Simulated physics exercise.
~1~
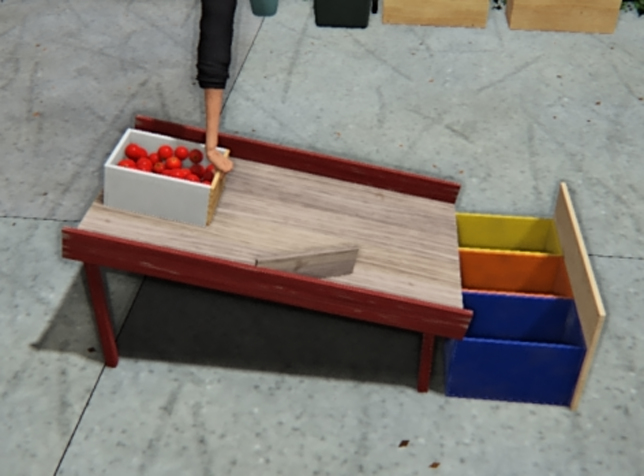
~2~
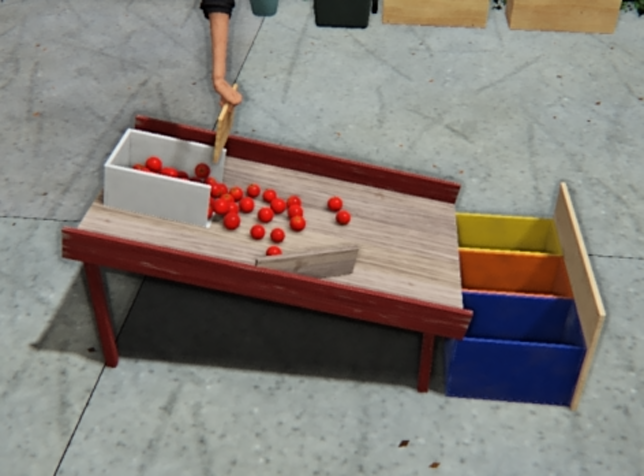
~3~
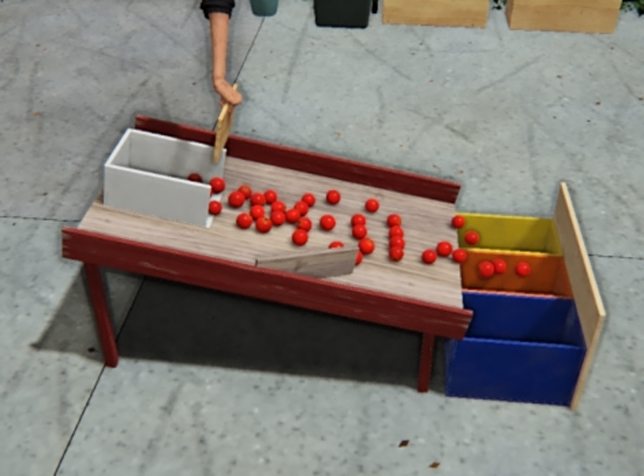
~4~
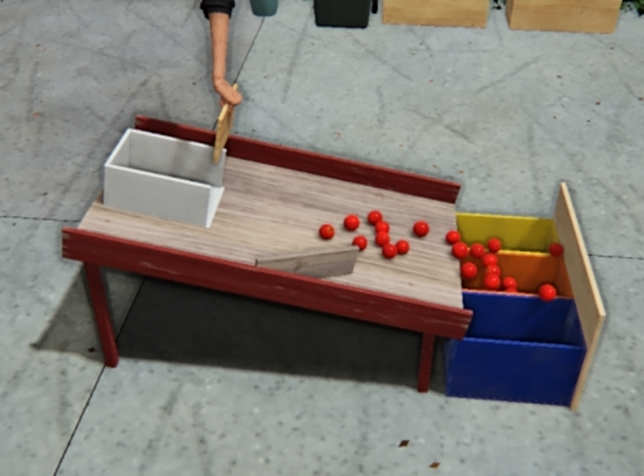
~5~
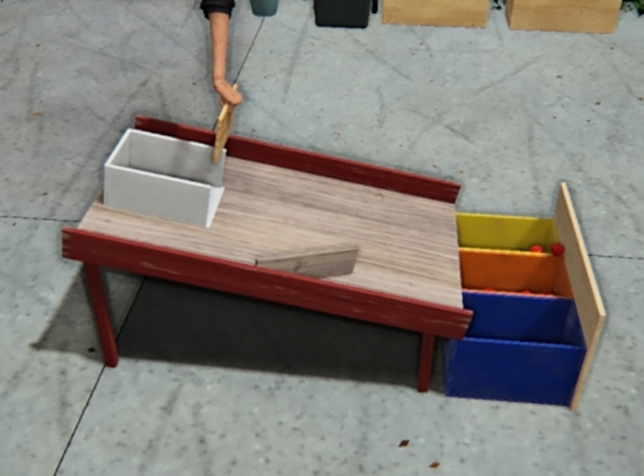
We see a hand lift a gate from a white pen on a sloping wooden table, and red tomatoes roll down to the right past an angled board, dropping into coloured bins, mostly the orange one, until the pen and table are empty.
